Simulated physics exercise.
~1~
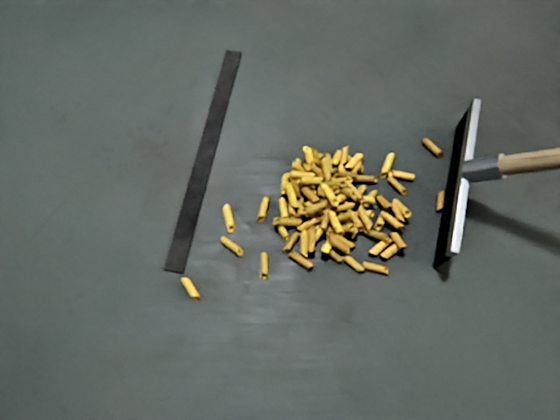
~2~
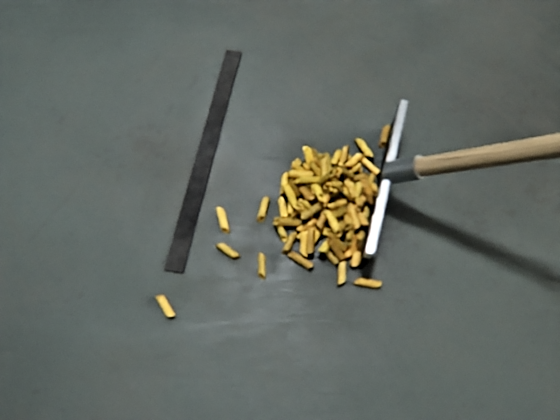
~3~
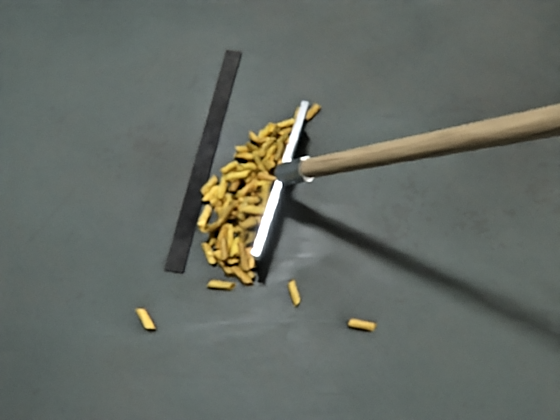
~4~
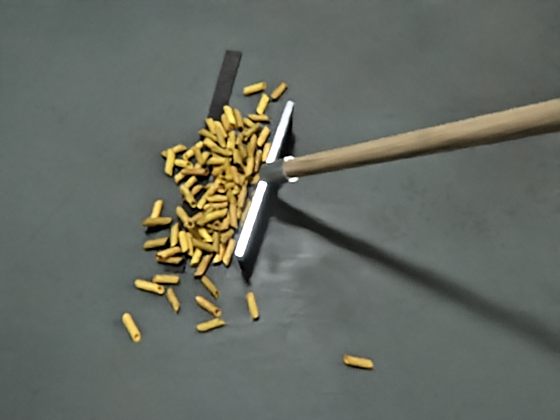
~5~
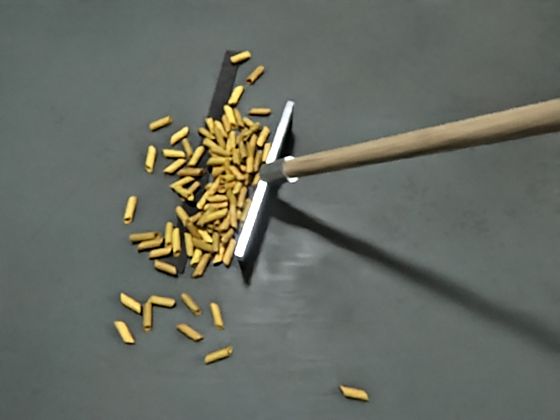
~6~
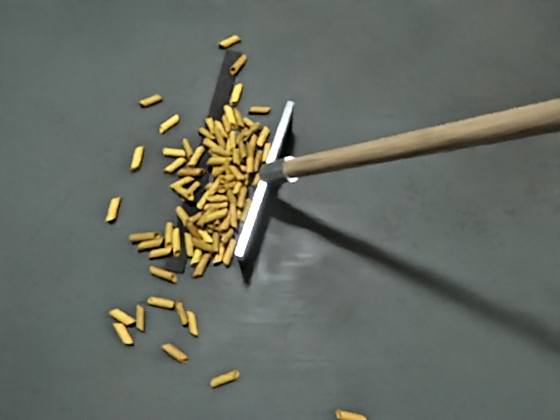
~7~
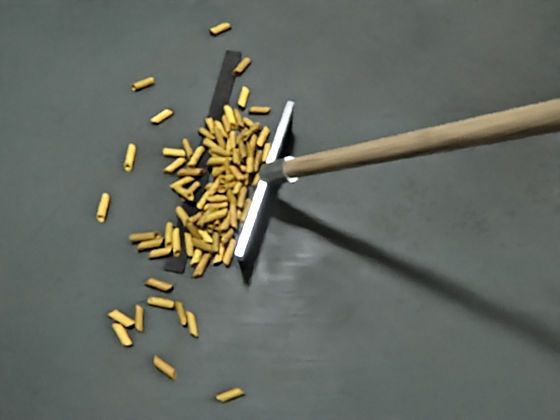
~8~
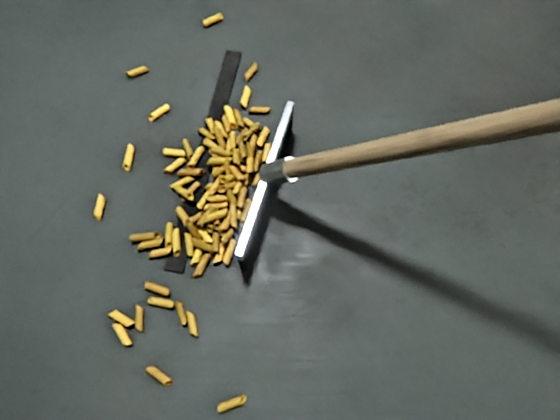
A wooden-handled squeegee swept a heap of short yellow pasta tubes leftward across a grey floor to a dark strip, then stopped, while pieces spilled over and around the strip, some rolling farther away, leaving most bunched against the blade.
